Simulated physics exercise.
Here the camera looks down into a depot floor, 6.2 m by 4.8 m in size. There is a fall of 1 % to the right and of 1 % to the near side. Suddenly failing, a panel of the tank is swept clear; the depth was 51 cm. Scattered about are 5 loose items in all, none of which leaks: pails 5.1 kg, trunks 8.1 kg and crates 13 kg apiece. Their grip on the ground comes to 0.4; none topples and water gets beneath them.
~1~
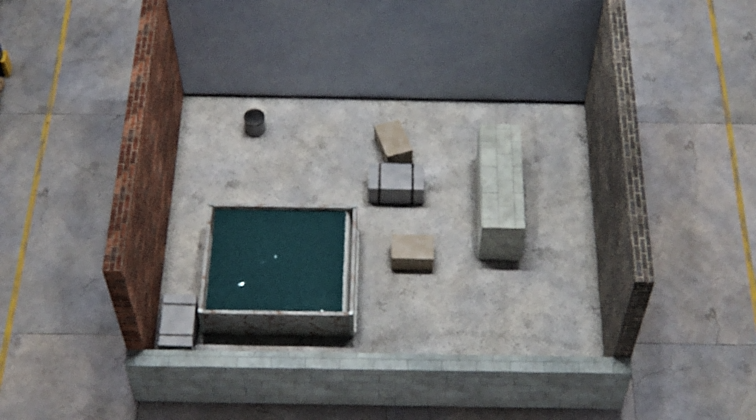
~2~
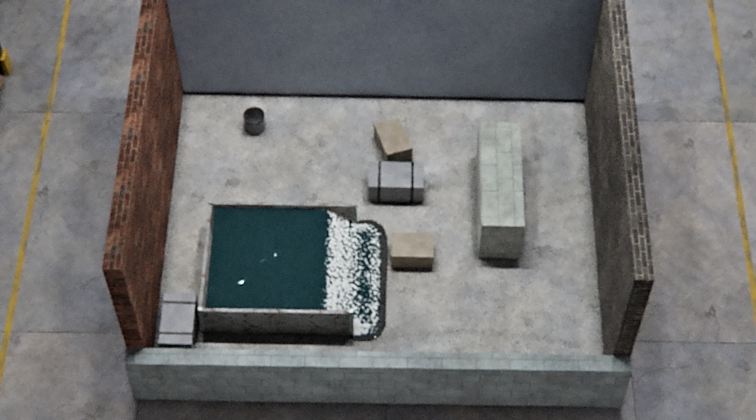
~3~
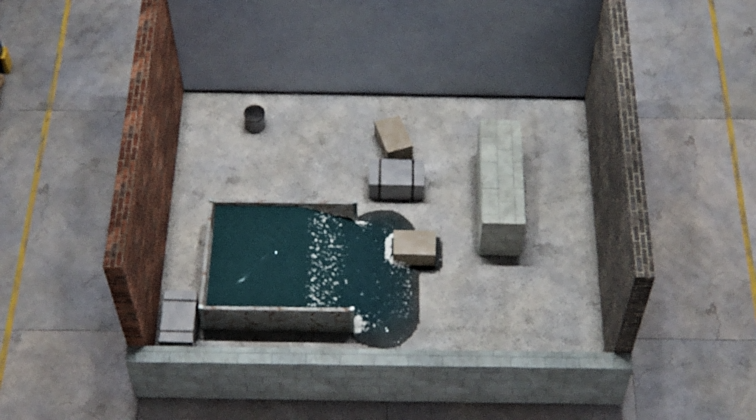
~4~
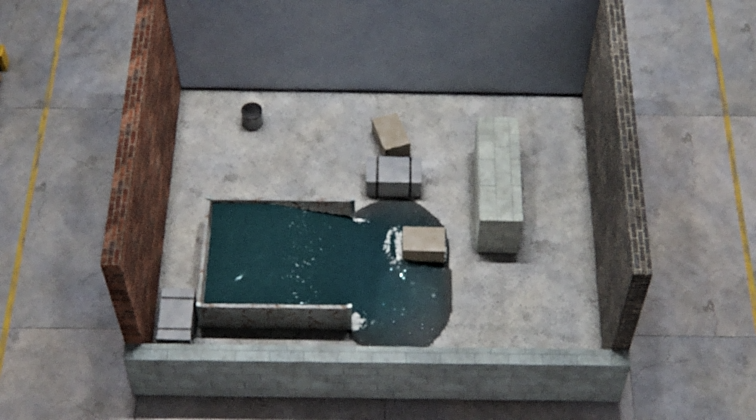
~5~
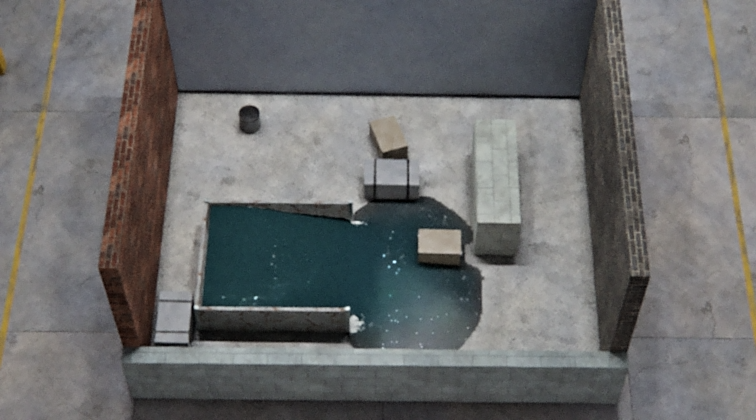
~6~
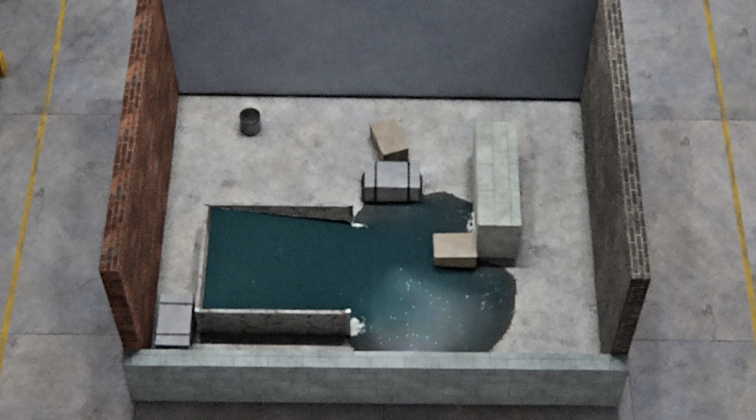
To begin with, dark green water sits in a square tank among scattered boxes on a walled concrete floor. The tank's right side opens and white, foamy water pours out, spreading rightward around a tan crate. The crate then slides right to the long pale block as the pool widens.
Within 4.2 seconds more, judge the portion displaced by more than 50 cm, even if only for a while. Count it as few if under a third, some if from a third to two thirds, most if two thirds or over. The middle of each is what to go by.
Few.
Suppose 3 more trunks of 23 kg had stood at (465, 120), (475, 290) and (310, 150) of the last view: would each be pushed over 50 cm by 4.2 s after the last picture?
Result, in sequence: Not exceeded, exceeded, not exceeded.
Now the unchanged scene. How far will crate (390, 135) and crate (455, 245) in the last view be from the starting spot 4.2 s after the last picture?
First: 0 cm. Second: 200 cm.
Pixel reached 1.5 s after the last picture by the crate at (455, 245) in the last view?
(543, 295), roughly.
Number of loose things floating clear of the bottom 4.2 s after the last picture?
The count is 1.
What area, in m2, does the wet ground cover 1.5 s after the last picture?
Flooded: Near 15 m2.
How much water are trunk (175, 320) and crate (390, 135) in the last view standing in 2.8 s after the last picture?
0 and 3 cm.
Then, 0.4 s after the last picture 1 of 5 are over 50 cm from their spots; 1 afloat.
Then, 1.5 s after the last picture 1 of 5 are over 50 cm from their spots; 1 afloat.
Then, 2.8 s after the last picture 1 of 5 are over 50 cm from their spots; 1 afloat.
Then, 4.2 s after the last picture 1 of 5 are over 50 cm from their spots, and 1 have been at some point; 1 afloat.
